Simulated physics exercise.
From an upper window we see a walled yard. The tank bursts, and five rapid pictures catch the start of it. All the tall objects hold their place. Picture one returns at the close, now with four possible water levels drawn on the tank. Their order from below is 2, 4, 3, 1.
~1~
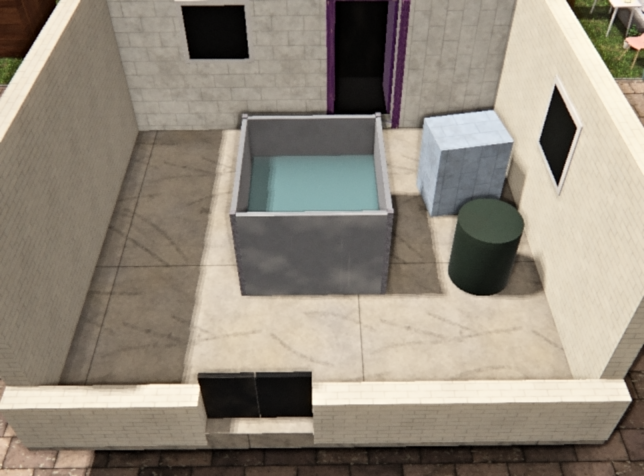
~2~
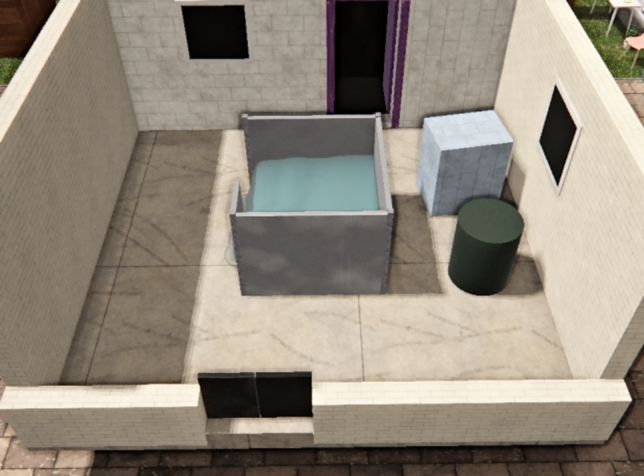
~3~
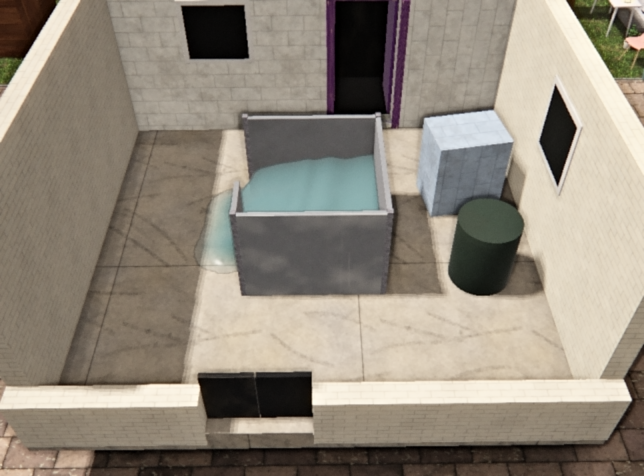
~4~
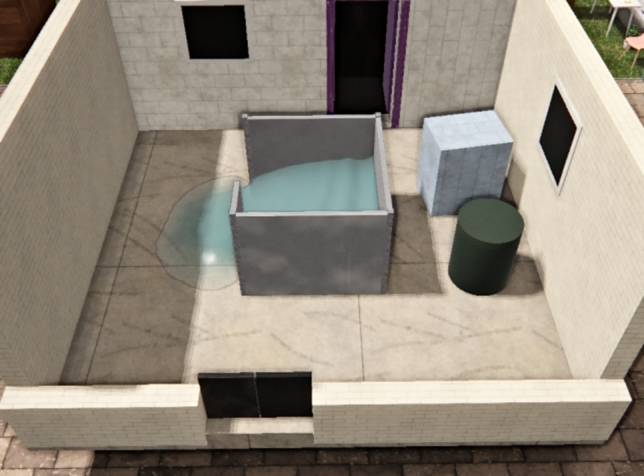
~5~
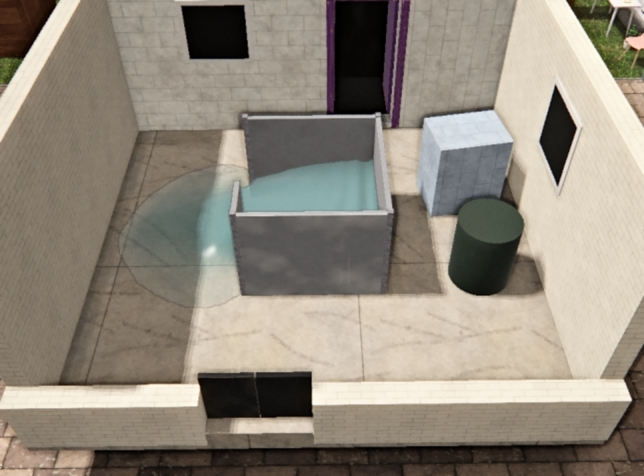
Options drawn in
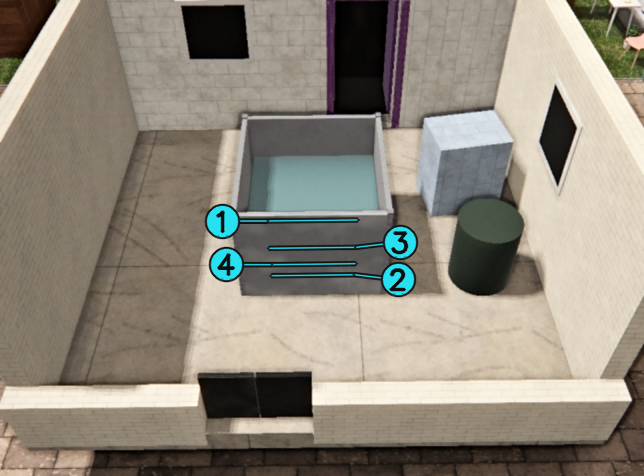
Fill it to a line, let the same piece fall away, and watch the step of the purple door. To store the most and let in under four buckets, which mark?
Take 3.
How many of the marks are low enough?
Three of them.
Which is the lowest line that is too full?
The answer is 1.
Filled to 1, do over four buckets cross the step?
Yes.
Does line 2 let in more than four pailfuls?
No.
On the marked copy, 1 at (312, 220); 2 at (313, 275); 3 at (312, 247); 4 at (313, 264); from the bottom up 2, 4, 3, 1.
Choosing 1, about 10 bucketfuls get in.
Choosing 2, nothing gets over.
Choosing 3, a bucket or two gets in.
Choosing 4, nothing gets over.
